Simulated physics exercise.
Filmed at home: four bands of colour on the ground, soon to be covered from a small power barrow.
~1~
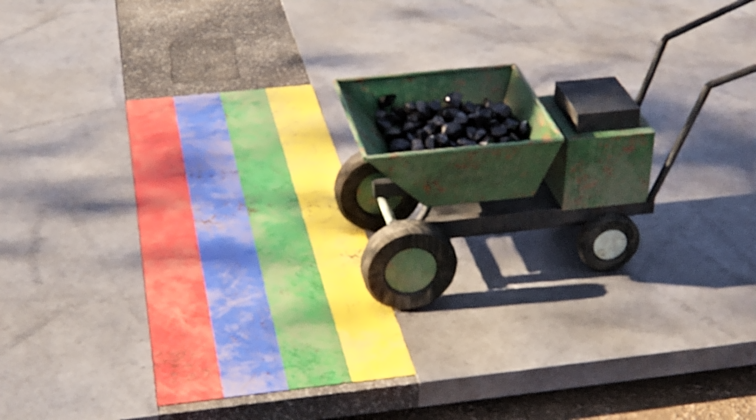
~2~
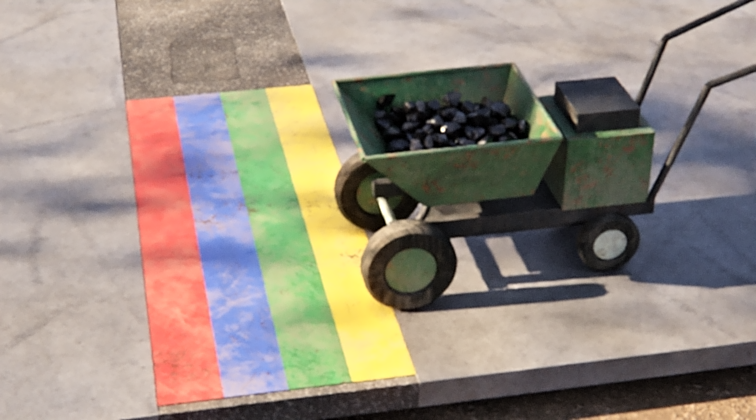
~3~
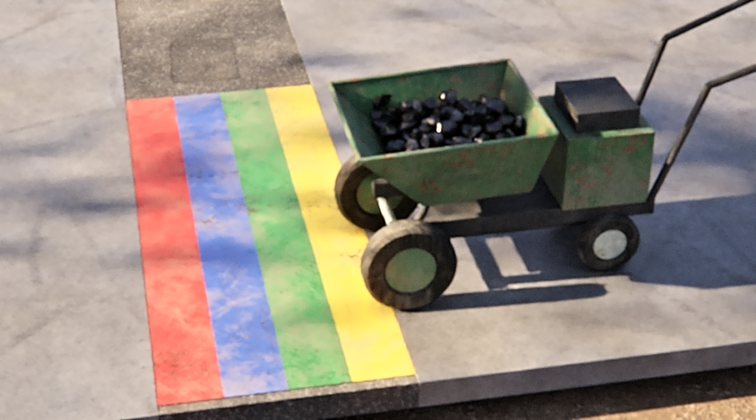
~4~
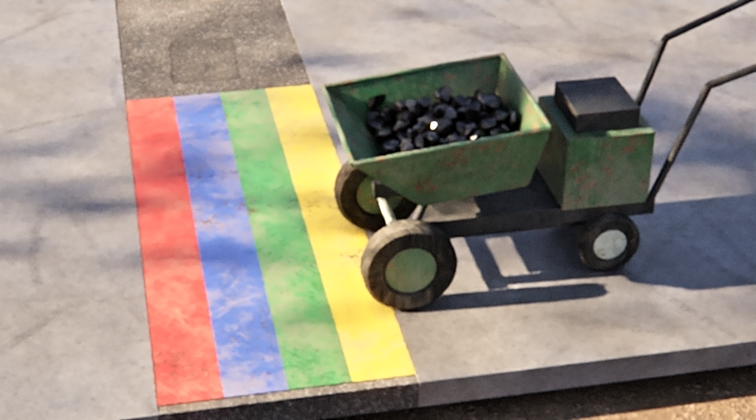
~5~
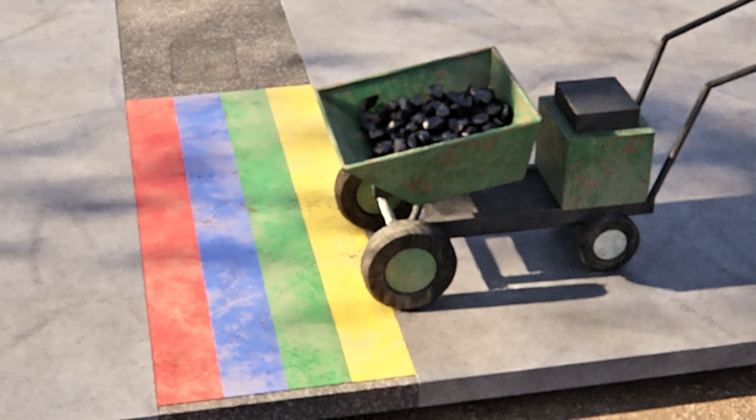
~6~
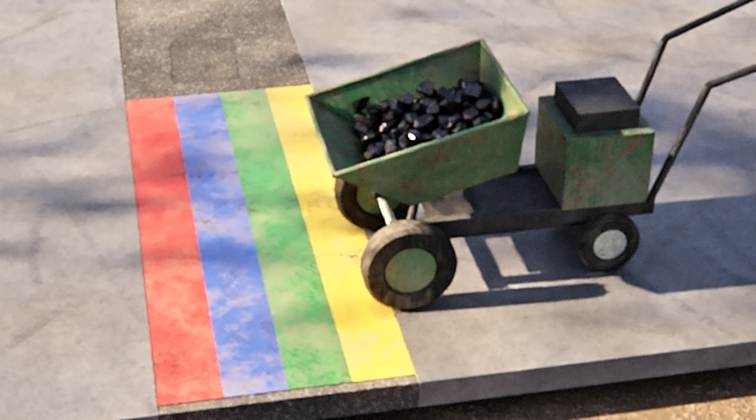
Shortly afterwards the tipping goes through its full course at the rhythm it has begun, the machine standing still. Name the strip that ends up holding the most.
Blue.
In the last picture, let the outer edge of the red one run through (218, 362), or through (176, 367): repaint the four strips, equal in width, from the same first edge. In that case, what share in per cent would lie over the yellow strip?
Shares: Close to 0 %; close to 0 %.
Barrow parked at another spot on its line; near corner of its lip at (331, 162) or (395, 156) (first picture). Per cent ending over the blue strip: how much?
Close to 20 in a hundred, and close to 40 in a hundred.
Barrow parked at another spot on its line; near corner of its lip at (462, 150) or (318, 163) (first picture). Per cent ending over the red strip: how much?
The first spot gives roughly 10 %; the second gives roughly 40 %.
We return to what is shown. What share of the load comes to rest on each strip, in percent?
Per strip, roughly: Yellow 0, green 0, blue 45, red 30.
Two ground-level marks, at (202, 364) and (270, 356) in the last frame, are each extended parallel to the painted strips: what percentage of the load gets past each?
I reckon some 30 per cent and some 80 per cent.
Shortly afterwards, skip tipped steeply; the whole lot in the skip.
Next, skip tipped right over; the bulk in the skip; near a quarter over the blue strip.
Some moments later, skip tipped right over; a little in the skip; only a few over the green strip; near half over the blue strip; near a third over the red strip; a little off the paint.
In the end, skip tipped right over; a little in the skip; none at all over the yellow strip; only a few over the green strip; near half over the blue strip; near a third over the red strip; a little off the paint.
